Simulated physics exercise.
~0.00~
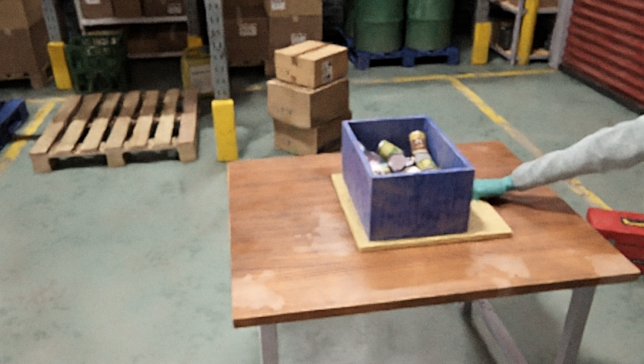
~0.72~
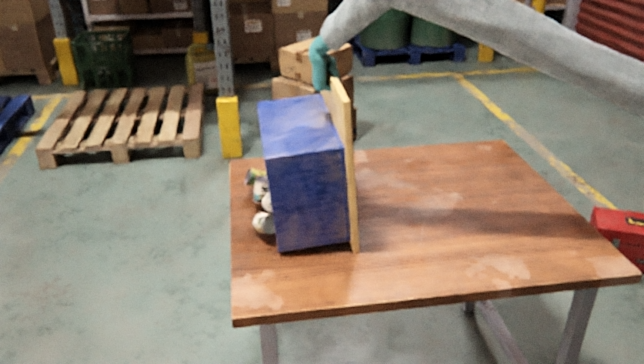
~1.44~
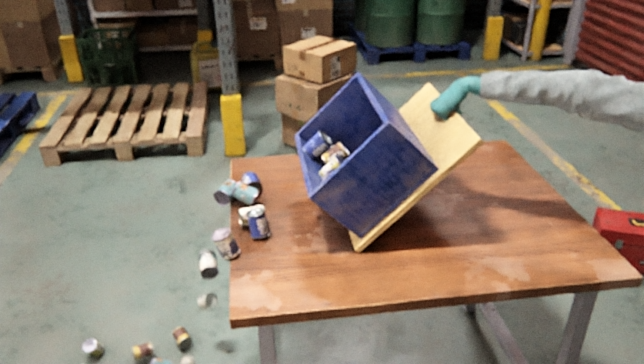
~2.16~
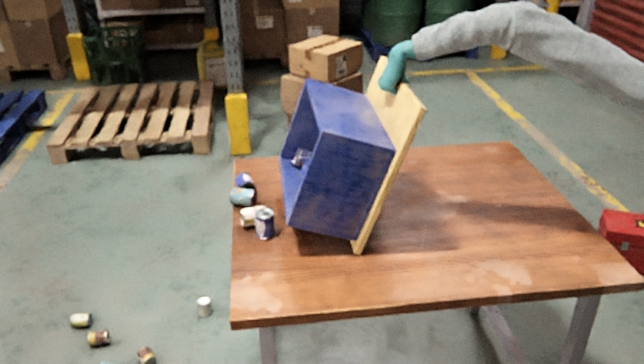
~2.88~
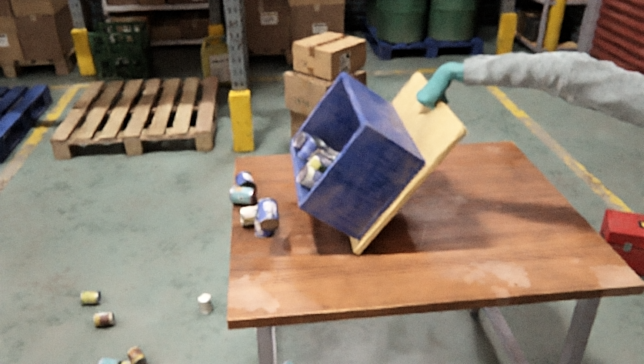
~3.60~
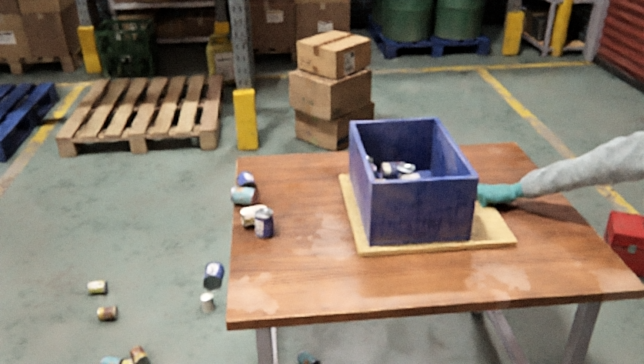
Gloved hand tilting a blue container of small tins on a board, spilling many leftward, rocking it, then lowering it flat.
